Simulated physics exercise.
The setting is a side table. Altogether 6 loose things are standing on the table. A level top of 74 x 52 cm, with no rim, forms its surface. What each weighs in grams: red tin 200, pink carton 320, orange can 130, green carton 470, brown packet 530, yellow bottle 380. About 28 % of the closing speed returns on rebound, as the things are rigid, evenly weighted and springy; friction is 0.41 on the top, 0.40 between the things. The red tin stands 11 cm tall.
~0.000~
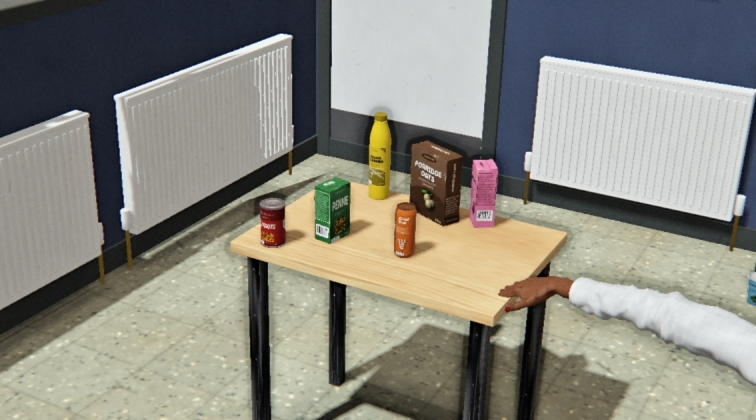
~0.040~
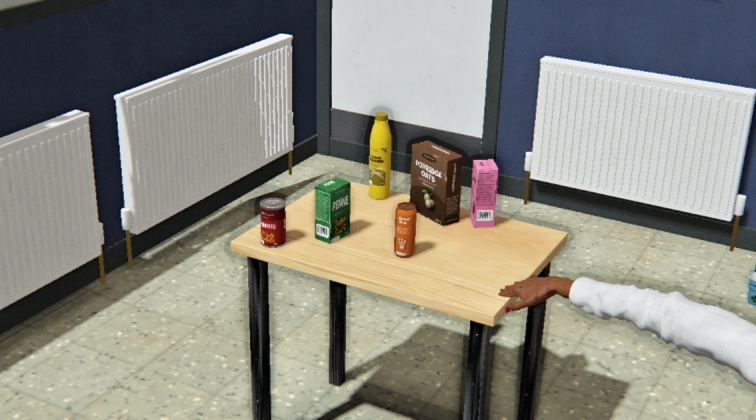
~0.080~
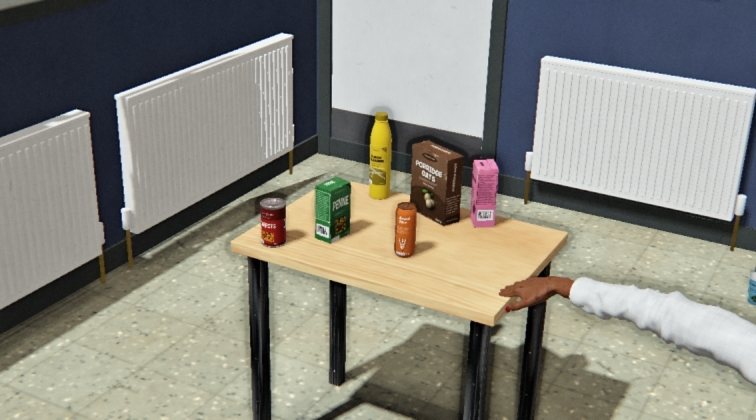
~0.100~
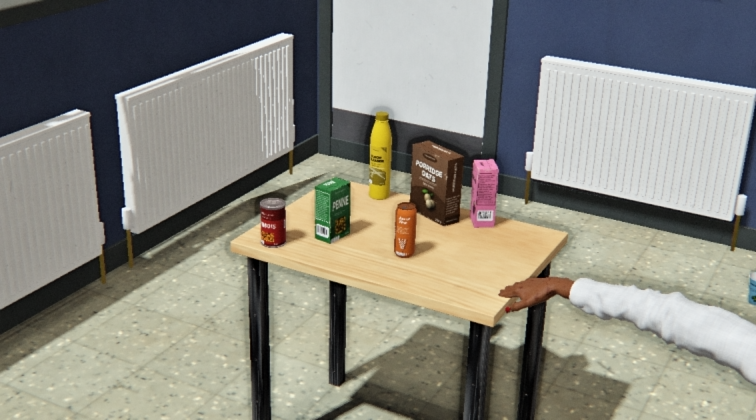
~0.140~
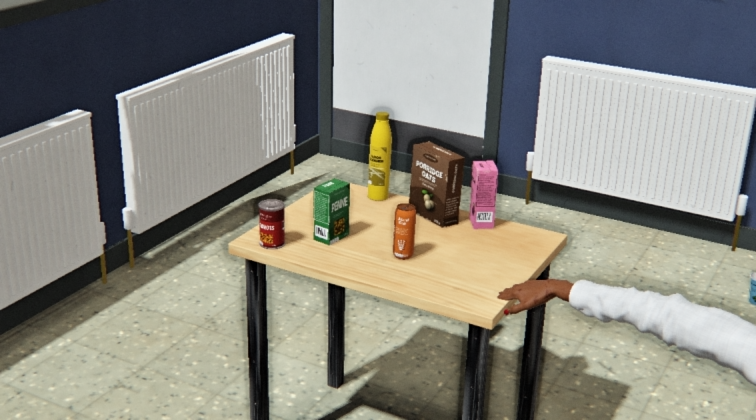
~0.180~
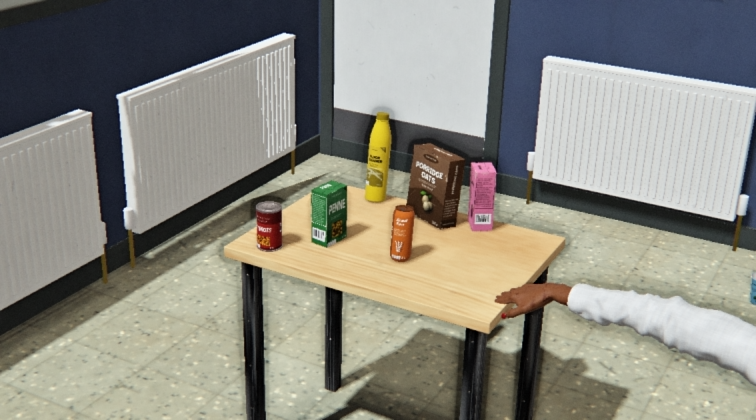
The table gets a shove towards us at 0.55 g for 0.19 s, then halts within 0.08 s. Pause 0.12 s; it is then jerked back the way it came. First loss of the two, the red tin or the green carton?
The former.
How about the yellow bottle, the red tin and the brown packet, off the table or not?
Yellow bottle: Goes out of bounds; red tin: Goes out of bounds; brown packet: Stays in bounds.
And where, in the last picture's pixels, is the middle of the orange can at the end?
Around (379, 267).
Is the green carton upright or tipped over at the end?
Well, the green carton holds steady.
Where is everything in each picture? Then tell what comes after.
Red tin (273, 223); green carton (332, 211), in the first frame.
Brown packet (436, 183); yellow bottle (380, 156), in the second frame.
Pink carton (484, 193); orange can (405, 230), in the third frame.
Brown packet (436, 183); yellow bottle (381, 156), in the fourth frame.
Table 2 cm from its start; yellow bottle (380, 156) at 3° to upright; pink carton (483, 195), in the fifth frame.
Table 4 cm from its start; red tin (269, 227); green carton (329, 214), in the sixth frame.
Around 0.58 s, table 9 cm from its start; yellow bottle now off the table; red tin at 4° to upright near (246, 241); green carton shifted 5 cm near (307, 229).
Around 1.08 s, red tin now off the table; green carton shifted 3 cm near (329, 214); orange can on its side.
Finally (1.7 s), off the table, red tin and yellow bottle; on their side or leaning hard on the table, pink carton, orange can and brown packet; green carton still in place (within 5 cm). Final places as that camera would see them, green carton near (329, 214). Red tin went at 0.62 s; green carton was never lost.
